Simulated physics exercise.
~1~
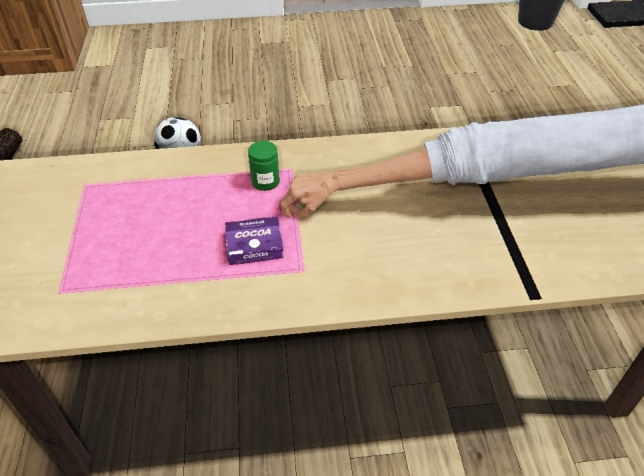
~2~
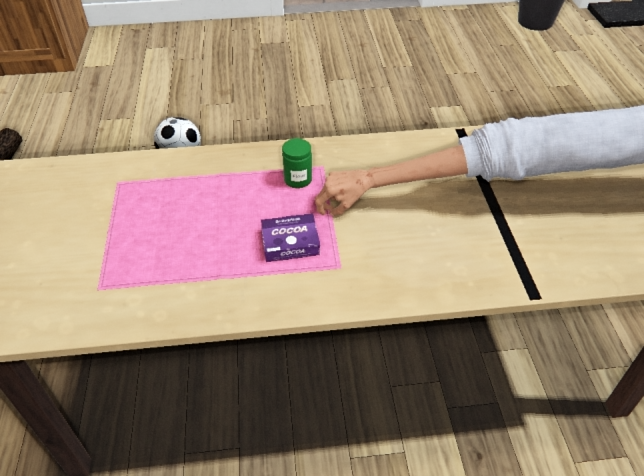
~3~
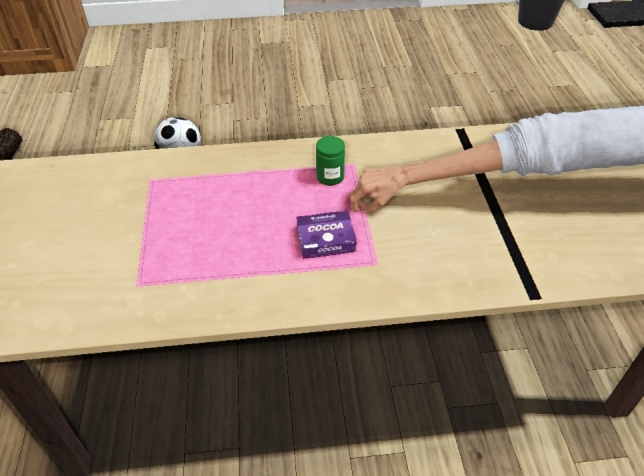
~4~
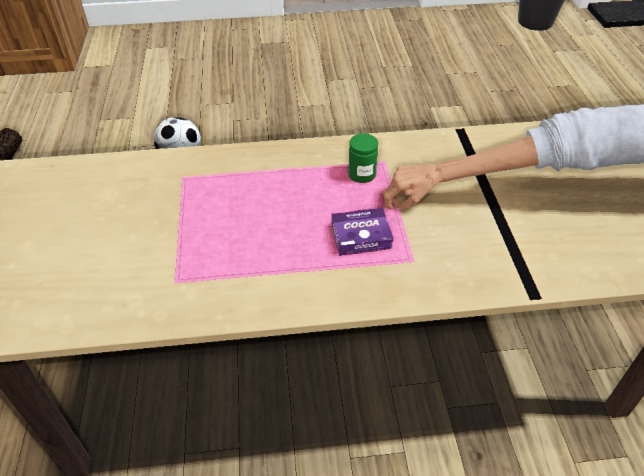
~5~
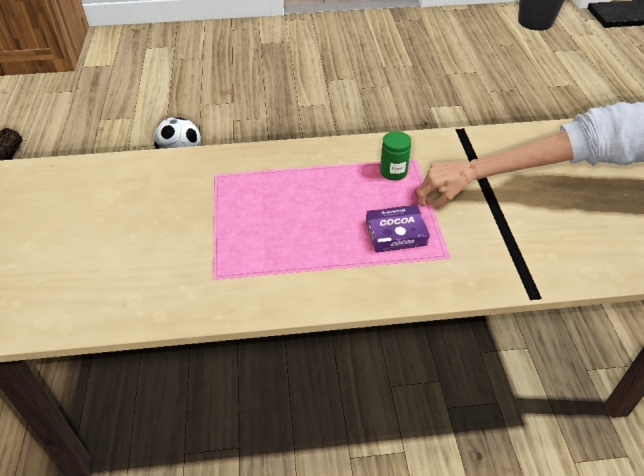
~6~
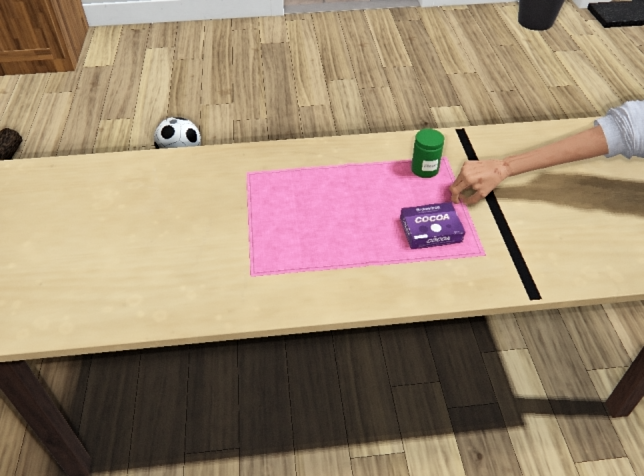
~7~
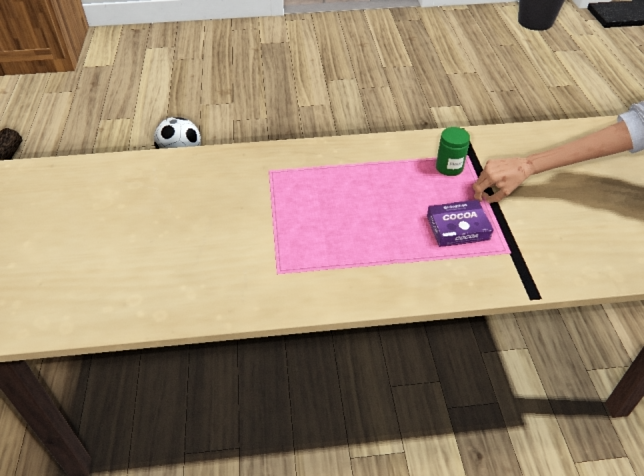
A hand pulls a pink cloth right to the black tape, cocoa packet and green jar riding upright.
